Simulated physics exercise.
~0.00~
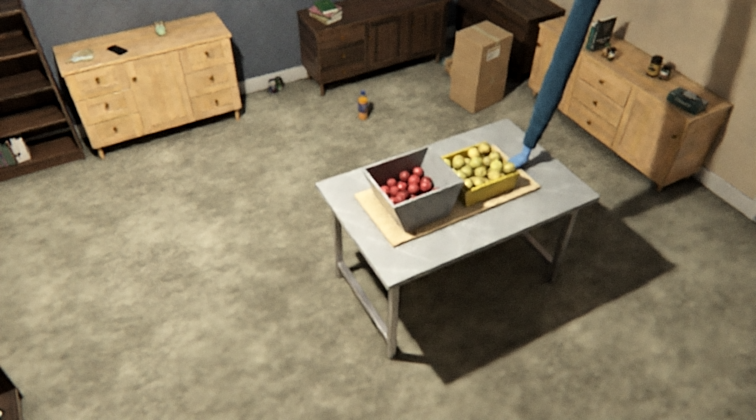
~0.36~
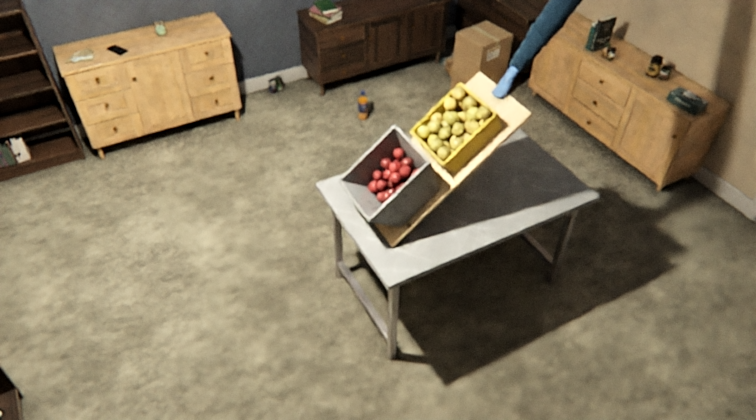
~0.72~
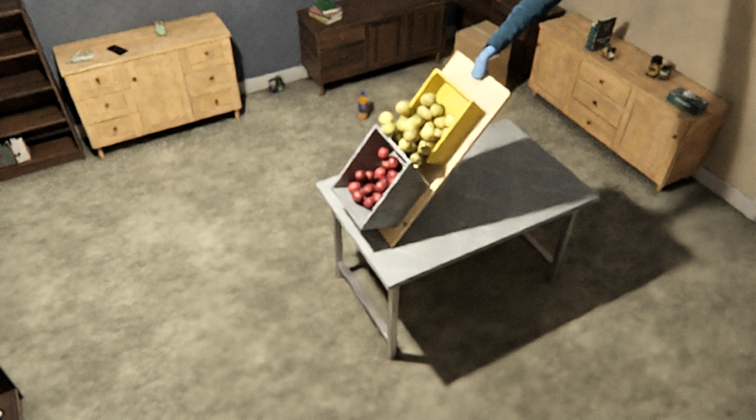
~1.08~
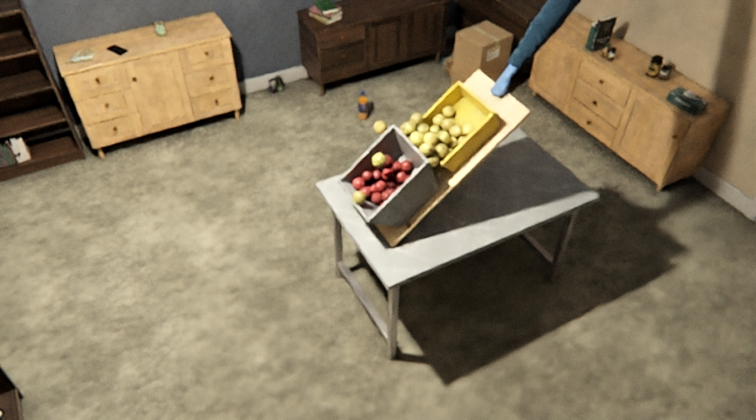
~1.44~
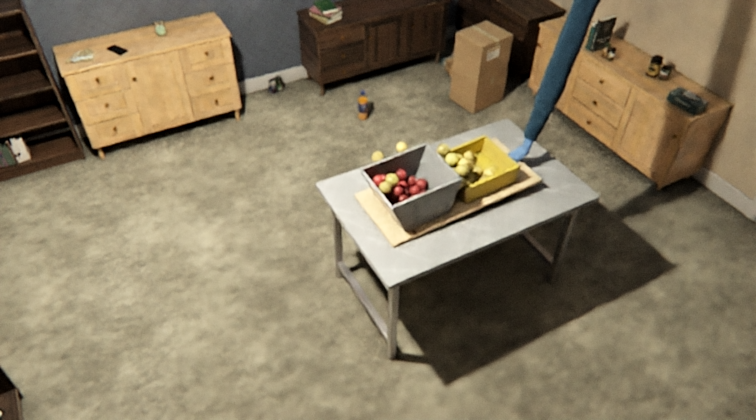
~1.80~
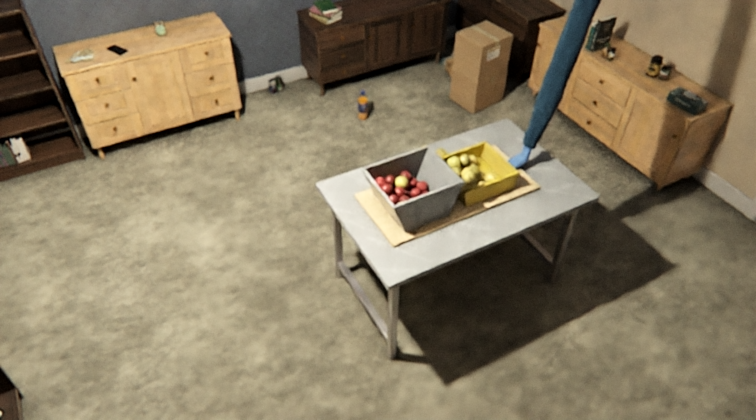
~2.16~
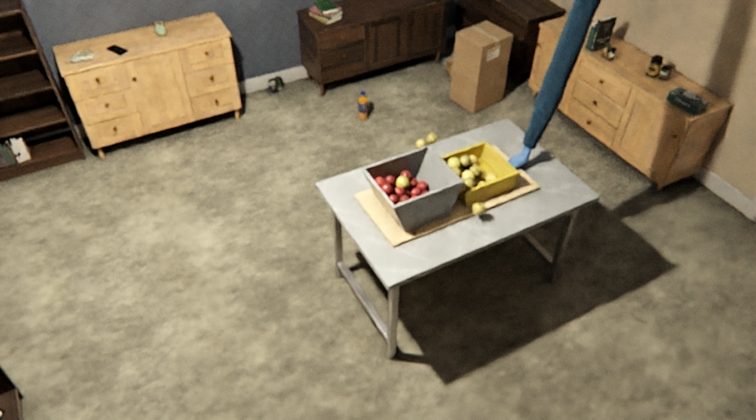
A blue-sleeved arm grips the right end of a pale board on a grey table, in a room with wooden cabinets seen from above. Fixed to the board are a grey basket of red apples on the left and a yellow basket of yellow apples on the right. The arm raises the right end steeply, and yellow apples heap up and spill leftward toward the grey basket, some landing among the red ones. It then lowers the board flat. At the end the red apples remain in place, the yellow basket is visibly emptier, and a few yellow apples lie outside the baskets.
